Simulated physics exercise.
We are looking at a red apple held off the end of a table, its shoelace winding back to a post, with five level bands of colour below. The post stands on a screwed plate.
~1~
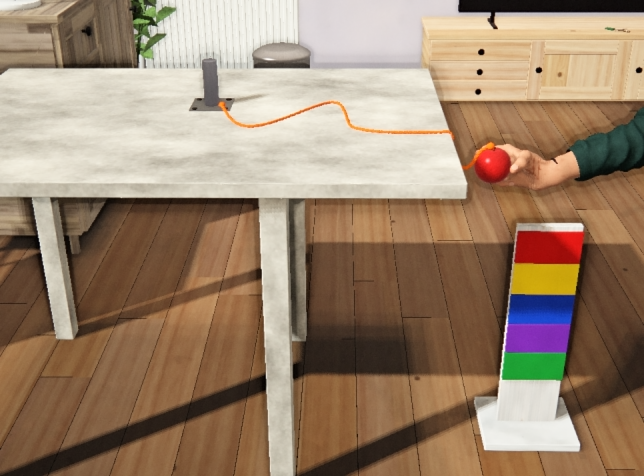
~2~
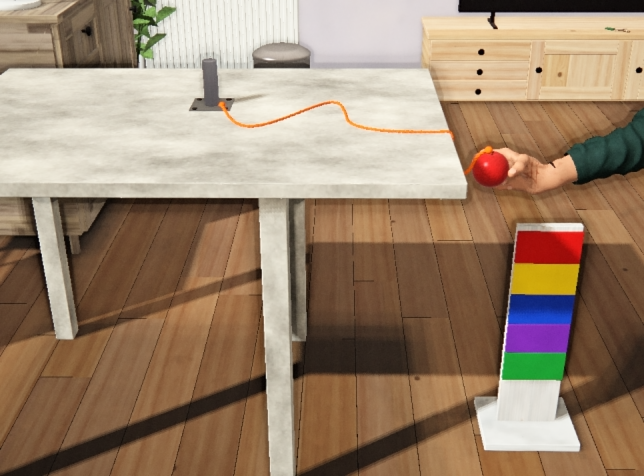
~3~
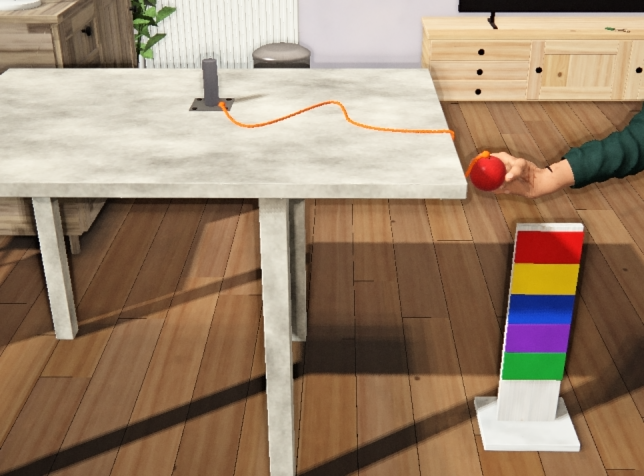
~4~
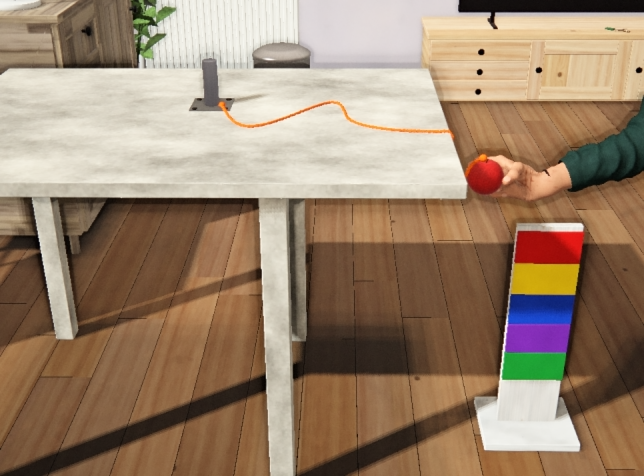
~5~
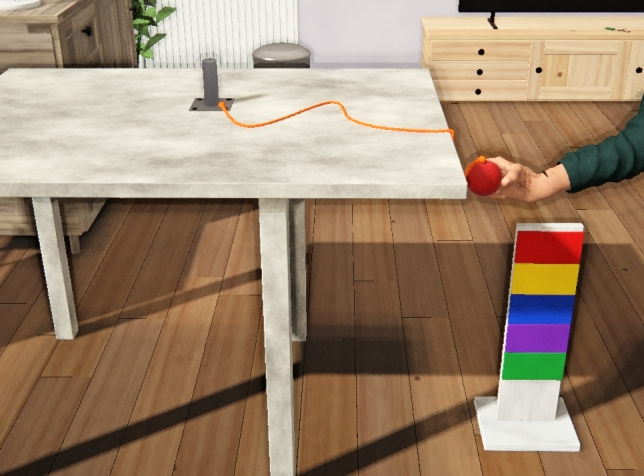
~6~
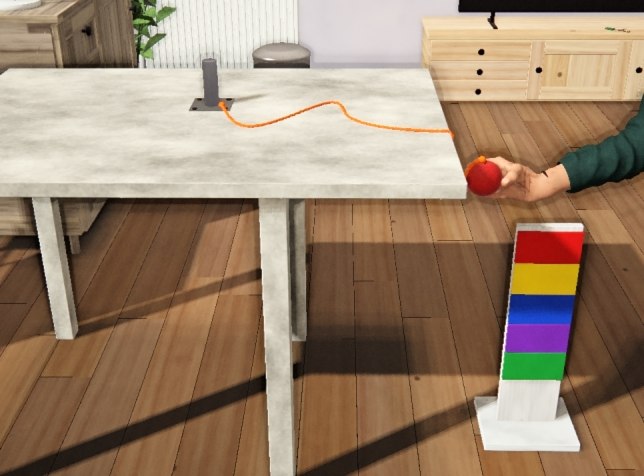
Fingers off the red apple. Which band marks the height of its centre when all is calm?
The purple one.
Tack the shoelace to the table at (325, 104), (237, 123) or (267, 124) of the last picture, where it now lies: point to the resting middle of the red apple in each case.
In that order: (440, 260), (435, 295) and (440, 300).
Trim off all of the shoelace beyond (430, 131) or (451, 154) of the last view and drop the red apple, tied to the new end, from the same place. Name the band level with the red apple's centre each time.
In that order: Red; yellow.
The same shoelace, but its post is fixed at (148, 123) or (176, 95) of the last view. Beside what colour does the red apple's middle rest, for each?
Taking them in turn: Blue; blue.
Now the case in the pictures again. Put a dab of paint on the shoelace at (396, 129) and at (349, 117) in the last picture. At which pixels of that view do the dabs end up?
The first at (441, 190), the second at (445, 136).
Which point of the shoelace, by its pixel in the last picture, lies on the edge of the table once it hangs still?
That spot is around (346, 113).
Soon after, apple near (447, 308); level with blue.
Then, apple near (417, 322); level with purple.
At rest, apple near (430, 327); level with purple. The shoelace holds its middle at purple.
